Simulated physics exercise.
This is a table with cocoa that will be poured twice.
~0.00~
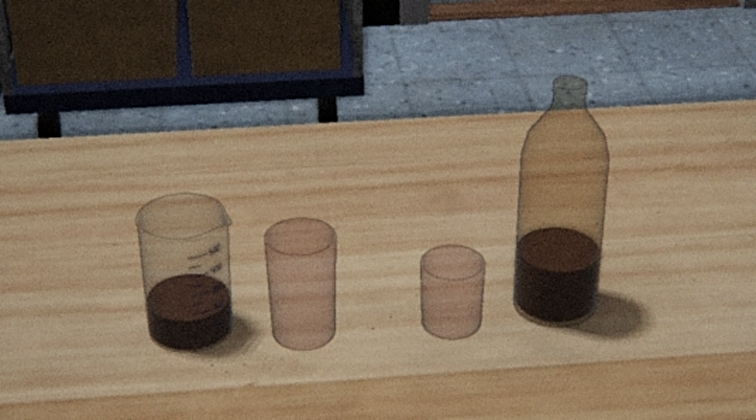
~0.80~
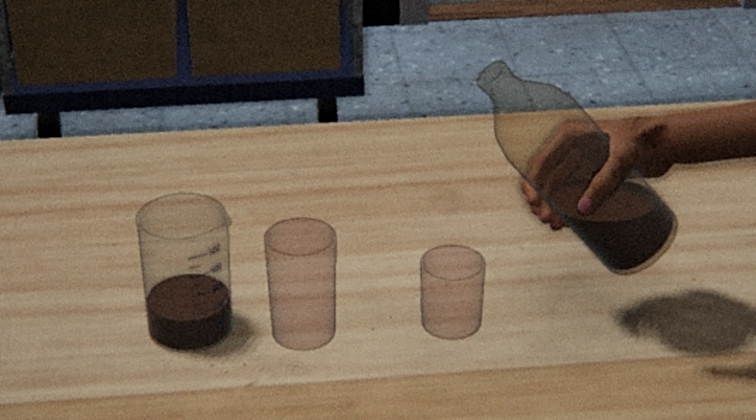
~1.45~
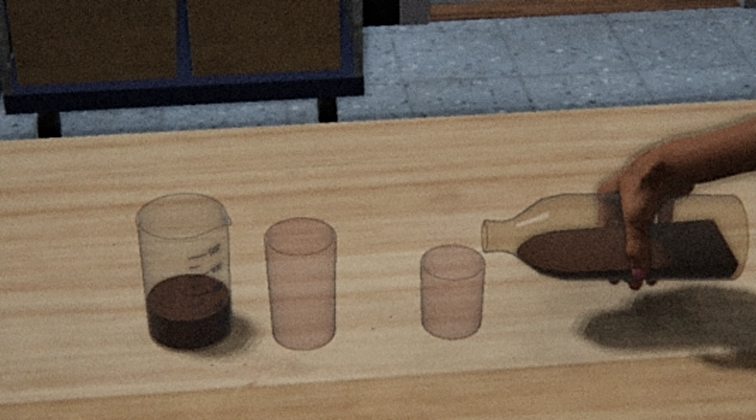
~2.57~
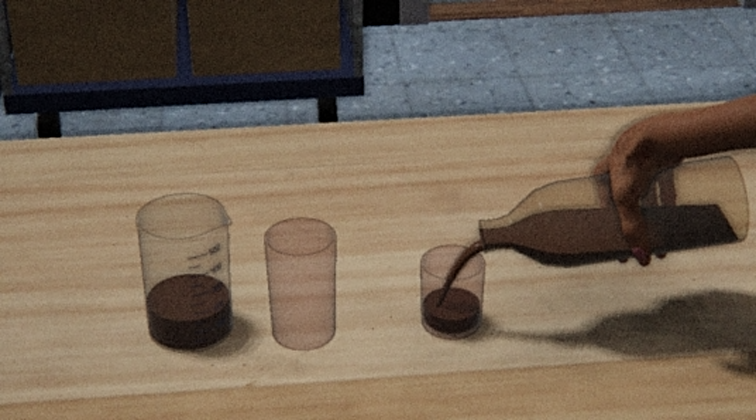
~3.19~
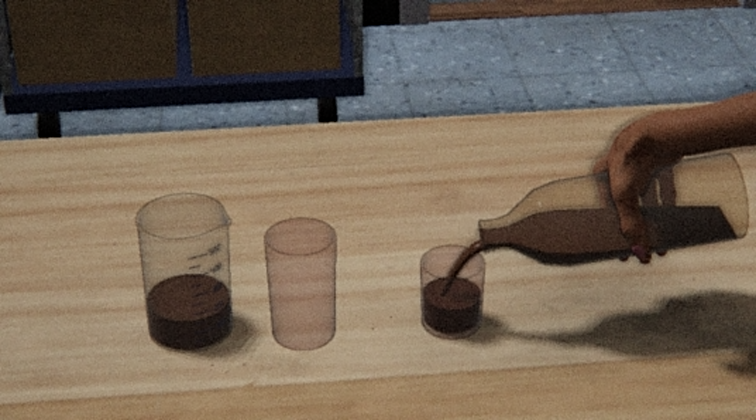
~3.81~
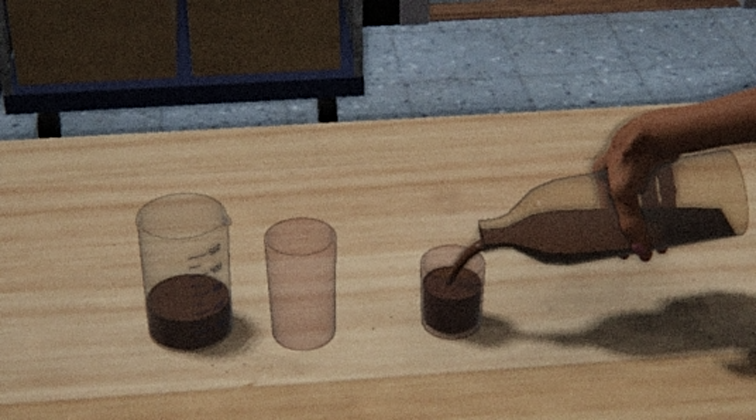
A hand lifting a bottle of dark liquid, tilting it sideways and pouring a stream into a small glass on a wooden table.
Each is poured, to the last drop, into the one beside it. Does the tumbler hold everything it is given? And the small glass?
The tumbler - yes, it holds it all. The small glass - no, it runs over.
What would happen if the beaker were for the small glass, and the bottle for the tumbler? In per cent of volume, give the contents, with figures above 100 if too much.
Load against room: Roughly 100 percent, then roughly 100 percent.
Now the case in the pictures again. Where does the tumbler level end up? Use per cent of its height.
Roughly 60%.
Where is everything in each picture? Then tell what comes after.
In the first picture, both stand on the top; bottle (563, 195) about a quarter full; beaker (186, 271) about a quarter full; small glass (452, 290) empty; tumbler (302, 282) empty.
In the second picture, the hand lifts the bottle; bottle (567, 158) tipped 40° with all of its load; small glass (452, 290) empty.
In the third picture, the bottle is brought over; bottle (607, 237) tipped 85° with all of its load; small glass (452, 290) empty.
In the fourth picture, a stream runs into the small glass; bottle (606, 218) tipped 95° with nearly all of its load; small glass about a quarter full, surface at (452, 304).
In the fifth picture, a stream runs into the small glass; bottle (605, 217) tipped 95° with about three quarters of its load; tumbler (302, 282) empty.
In the sixth picture, a stream runs into the small glass; bottle (605, 215) tipped 100° with about two thirds of its load; beaker about a quarter full, surface at (189, 297); small glass about two thirds full, surface at (453, 284); tumbler (302, 282) empty.
After 5.7 s, the small glass is full to the brim and has run over.
After 15.9 s, the tumbler is about half full; the small glass is full to the brim and has run over.
